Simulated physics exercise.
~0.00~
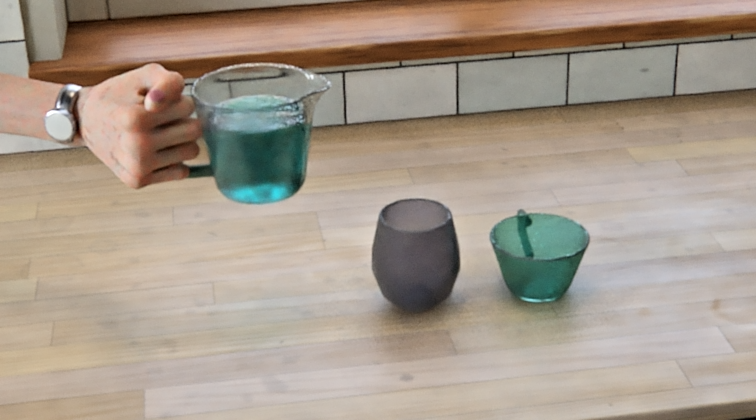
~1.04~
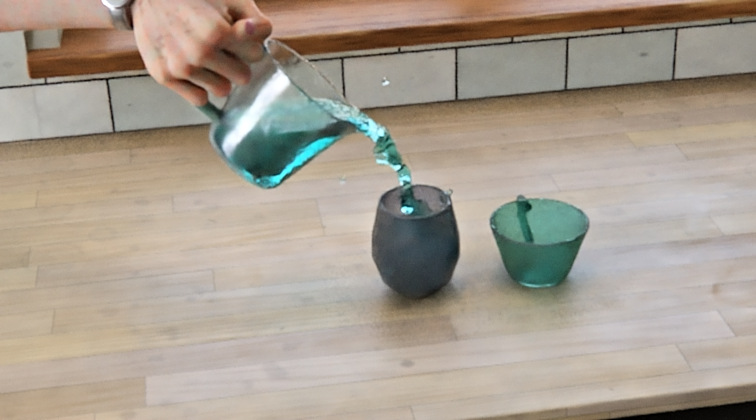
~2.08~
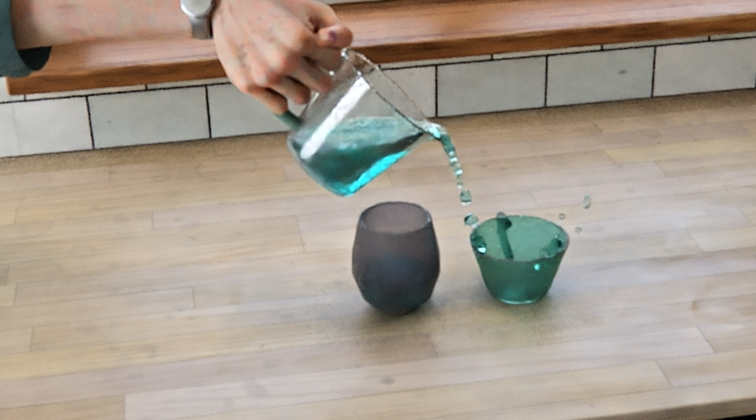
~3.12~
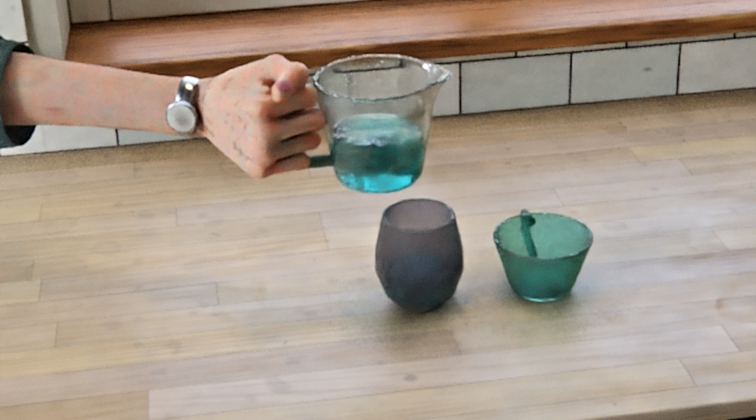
At first, a hand wearing a watch holds a clear measuring jug of blue-green liquid above a wooden worktop, to the left of a dark, rounded glass and a green cup. The hand tips the jug to the right, and a stream pours into the dark glass. Still tilted, the jug moves right, and its stream falls toward the green cup, with droplets scattering around the rim. The hand then brings the jug level again. Finally, it holds the jug upright above the dark glass, with some liquid still inside and both vessels standing in place.
